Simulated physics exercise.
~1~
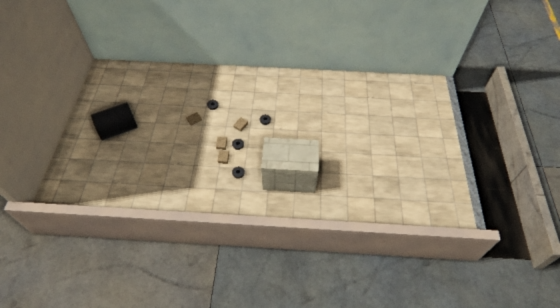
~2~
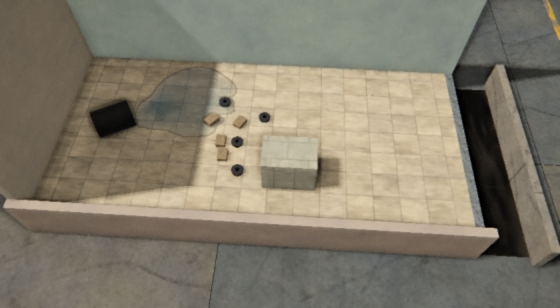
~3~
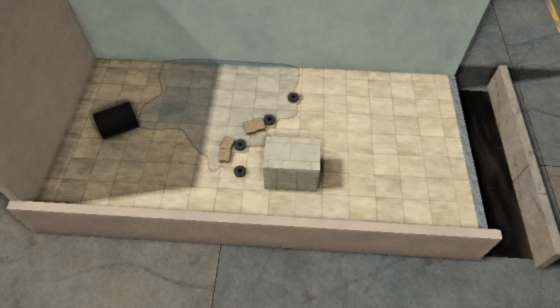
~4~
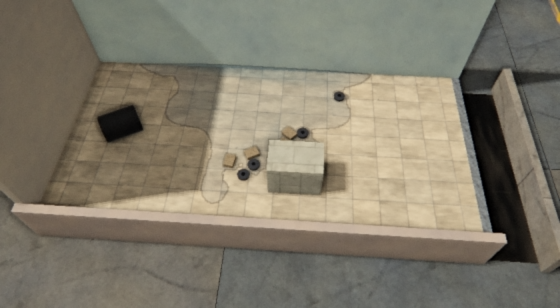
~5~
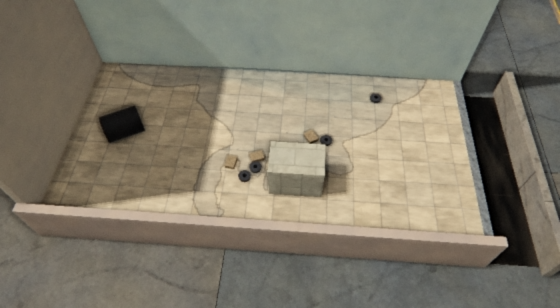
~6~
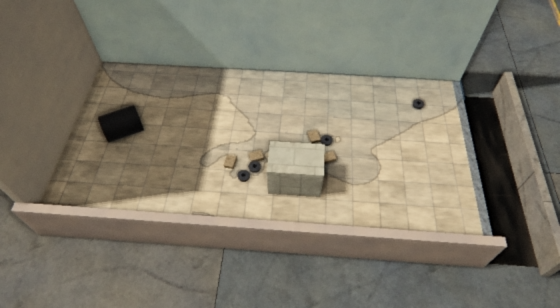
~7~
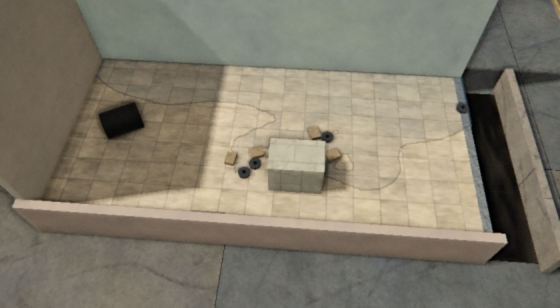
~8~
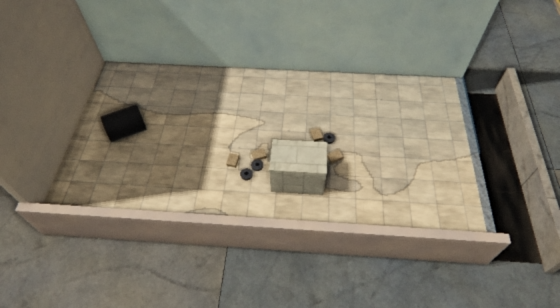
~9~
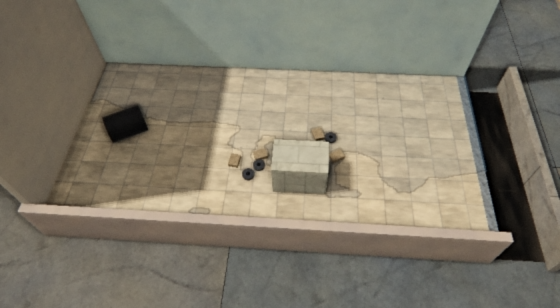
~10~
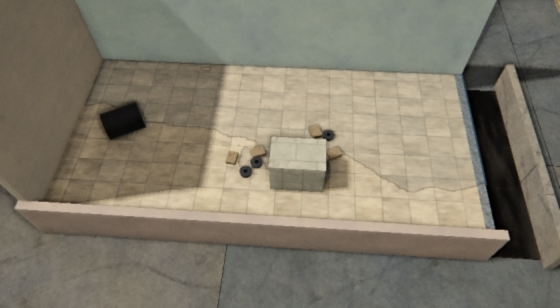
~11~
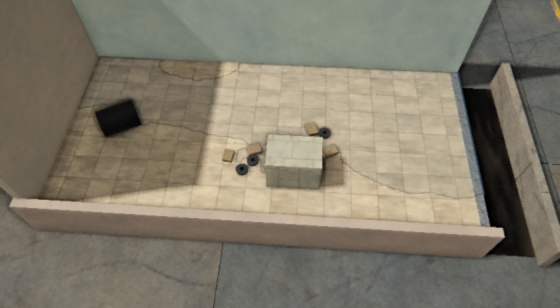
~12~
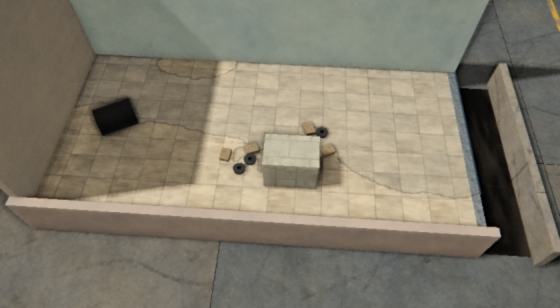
Water spreading across a tiled floor, carrying small blocks and dark rings rightward, one ring leaving, the rest resting around a pale block.
